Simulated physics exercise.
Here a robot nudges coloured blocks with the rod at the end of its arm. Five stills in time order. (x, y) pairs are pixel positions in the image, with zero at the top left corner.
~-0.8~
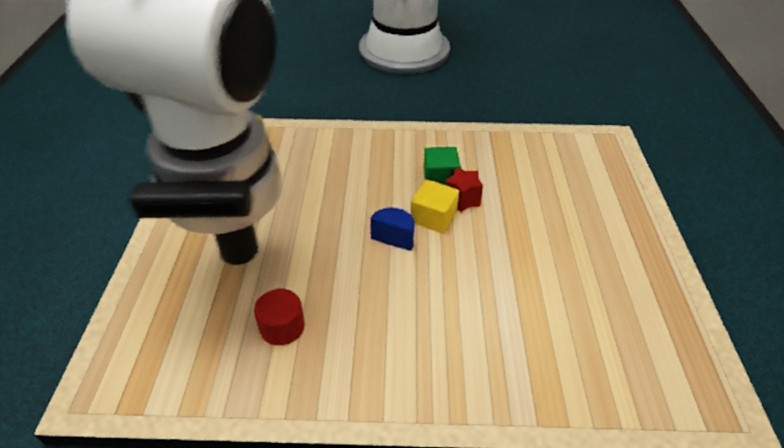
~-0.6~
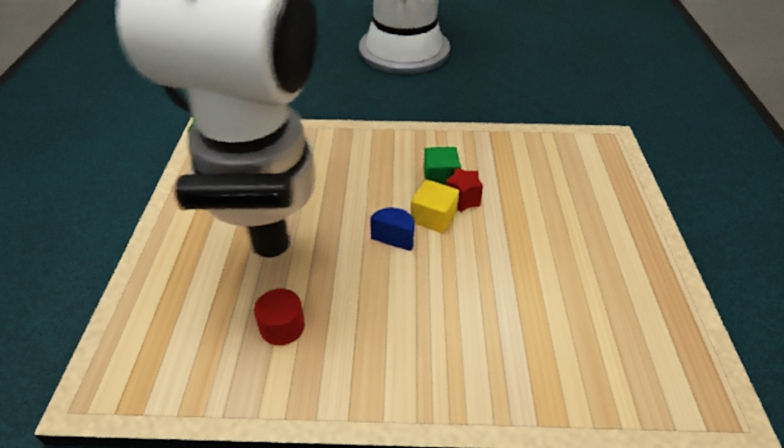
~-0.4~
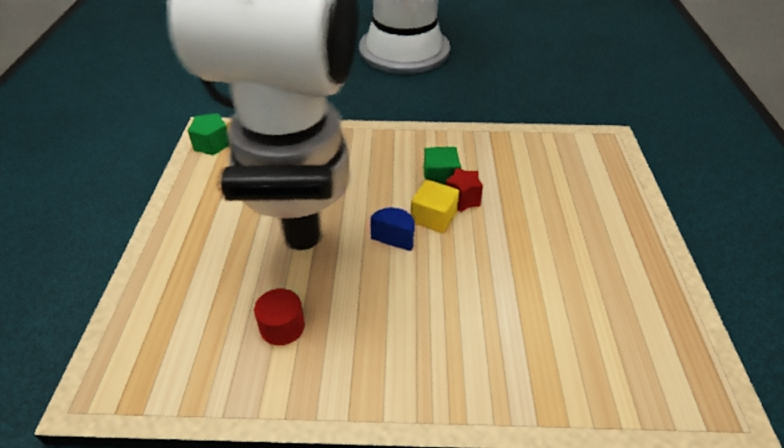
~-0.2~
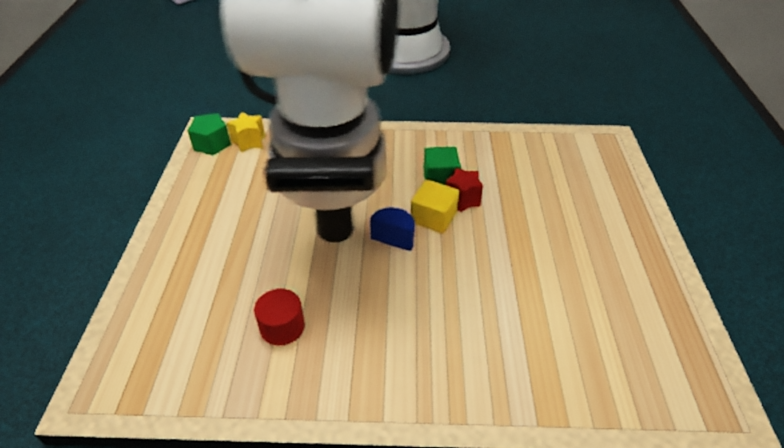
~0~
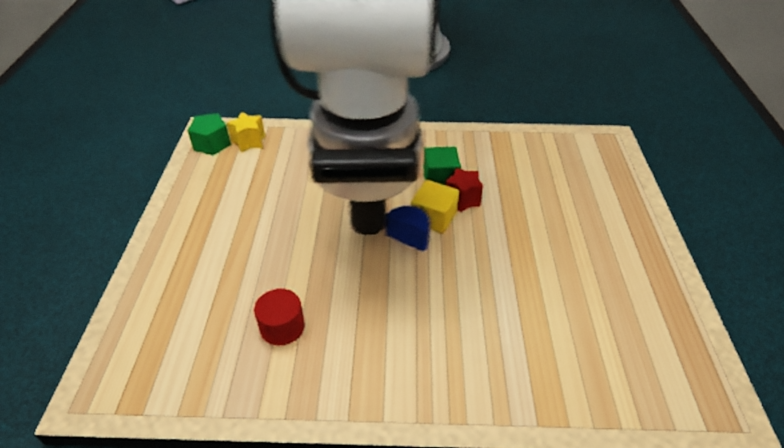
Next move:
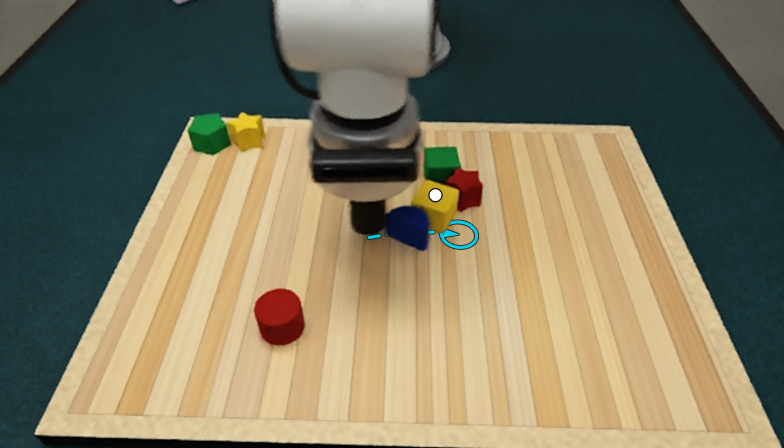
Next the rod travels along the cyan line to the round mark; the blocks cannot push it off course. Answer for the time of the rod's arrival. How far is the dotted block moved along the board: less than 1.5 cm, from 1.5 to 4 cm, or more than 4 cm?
Answer: 1.5 to 4 cm.
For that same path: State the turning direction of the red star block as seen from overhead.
Seen from overhead, it turns anticlockwise.
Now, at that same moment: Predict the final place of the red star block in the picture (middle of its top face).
(479, 170)
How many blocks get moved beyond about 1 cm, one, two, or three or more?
Three or more blocks.
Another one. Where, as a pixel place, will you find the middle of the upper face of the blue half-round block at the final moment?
At roughly (476, 233).
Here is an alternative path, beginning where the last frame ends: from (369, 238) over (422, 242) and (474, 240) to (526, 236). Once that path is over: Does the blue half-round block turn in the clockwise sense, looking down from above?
That would be a yes.
The line goes from (369, 238) via (399, 233) and (429, 232), ending at (459, 234); the dot is on the yellow square block.
The first path, step by step. One third of the way, rod (400, 218); blue half-round block (436, 220), turned 40° clockwise; yellow square block (438, 194).
Two thirds of the way, rod (430, 217); blue half-round block (454, 225), turned 95° clockwise; yellow square block (448, 190); red star block (474, 174), turned 15° anticlockwise.
At the end, rod (461, 219); blue half-round block (476, 233), turned 130° clockwise; yellow square block (458, 187); green square block (444, 154), turned 15° anticlockwise; red star block (479, 170), turned 25° anticlockwise.
